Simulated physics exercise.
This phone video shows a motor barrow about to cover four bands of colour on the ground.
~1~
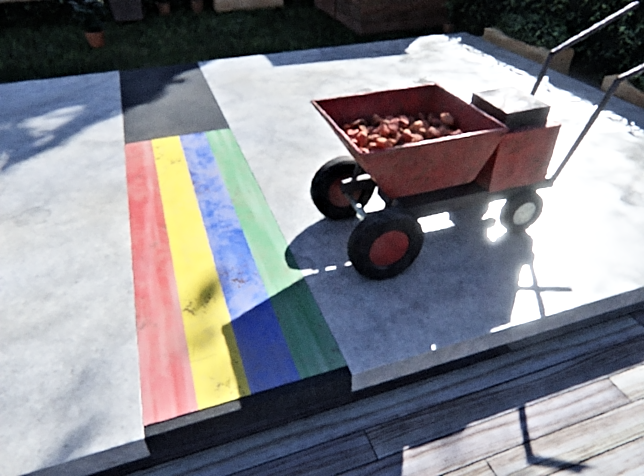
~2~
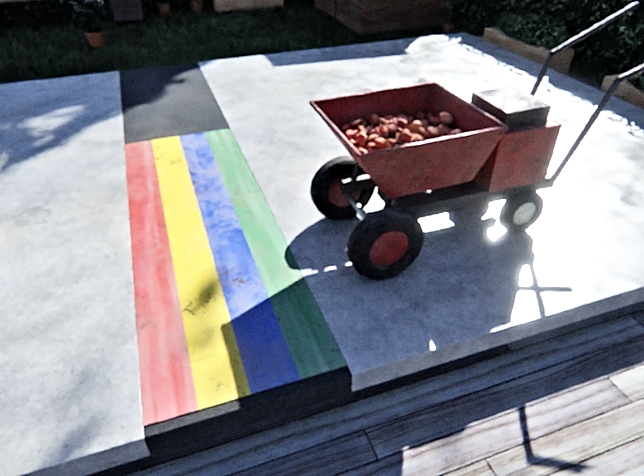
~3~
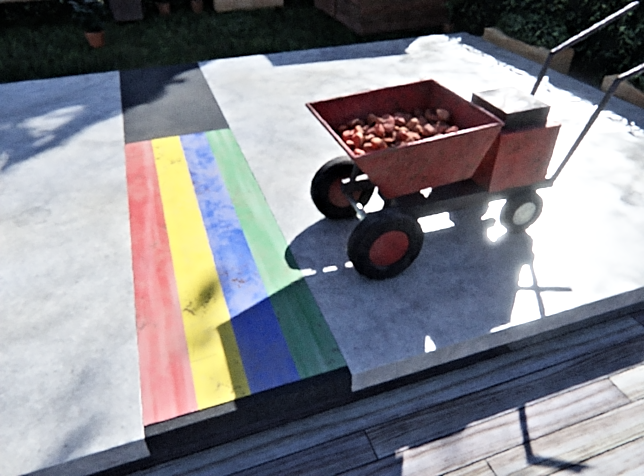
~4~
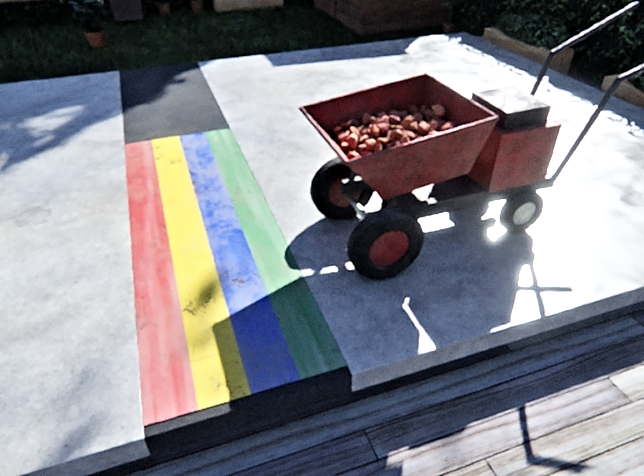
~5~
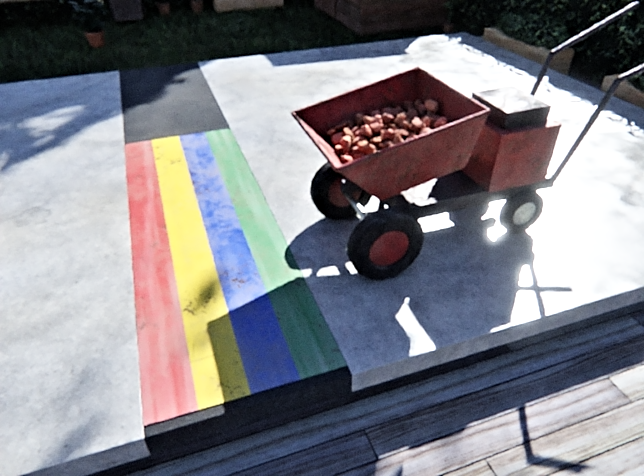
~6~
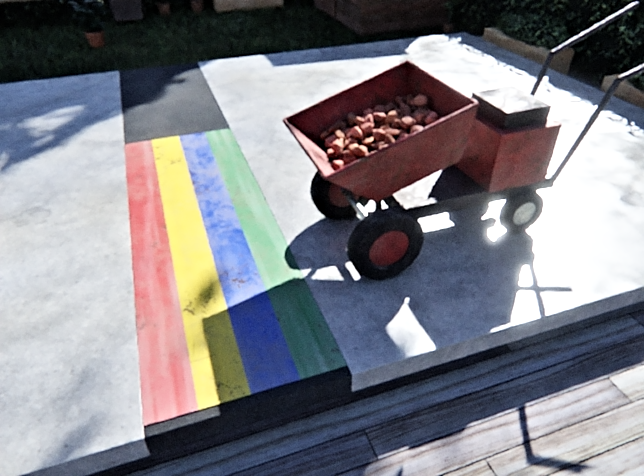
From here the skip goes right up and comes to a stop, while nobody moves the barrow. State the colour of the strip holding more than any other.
It is blue.
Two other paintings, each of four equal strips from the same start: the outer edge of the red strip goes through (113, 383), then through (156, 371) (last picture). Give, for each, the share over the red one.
Roughly 0 per cent, then roughly 10 per cent.
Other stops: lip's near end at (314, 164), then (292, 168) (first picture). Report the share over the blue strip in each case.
10 % then 0 %.
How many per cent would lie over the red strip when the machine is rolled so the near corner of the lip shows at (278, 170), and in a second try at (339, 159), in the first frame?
Roughly 40 per cent, then roughly 10 per cent.
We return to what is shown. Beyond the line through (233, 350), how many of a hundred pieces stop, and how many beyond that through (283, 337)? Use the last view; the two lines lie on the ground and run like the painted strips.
First some 20, then 60 per cent.
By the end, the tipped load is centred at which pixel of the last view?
The centre settles at about (224, 269).
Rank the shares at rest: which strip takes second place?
Following the top strip comes the yellow one.
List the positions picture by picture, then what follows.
In the first picture, lip of the skip at (361, 156), level; top of the load at (407, 139), lumps of rubble; green strip at (304, 326); blue strip at (260, 338); yellow strip at (214, 350); red strip at (165, 363).
In the second picture, lip of the skip at (359, 156), level; top of the load at (406, 139).
In the third picture, lip of the skip at (354, 159), tipped barely; top of the load at (413, 137).
In the fourth picture, lip of the skip at (347, 163), tipped a little; top of the load at (419, 140).
In the fifth picture, lip of the skip at (337, 170), tipped a little; top of the load at (415, 124).
In the sixth picture, lip of the skip at (326, 178), tipped clearly; top of the load at (413, 130); green strip at (304, 326); blue strip at (260, 338); yellow strip at (214, 350); red strip at (165, 363).
Soon after the last picture, skip tipped steeply; all in the skip.
A little later, skip tipped right over; most in the skip; a stray few over the green strip; about a quarter over the blue strip; a stray few over the yellow strip.
Later still, skip tipped right over; about a quarter in the skip; a small part over the green strip; about a third over the blue strip; about a quarter over the yellow strip; a small part over the red strip; a stray few off the paint.
At rest, skip tipped right over; about a quarter in the skip; a small part over the green strip; about a third over the blue strip; about a quarter over the yellow strip; a small part over the red strip; a stray few off the paint.
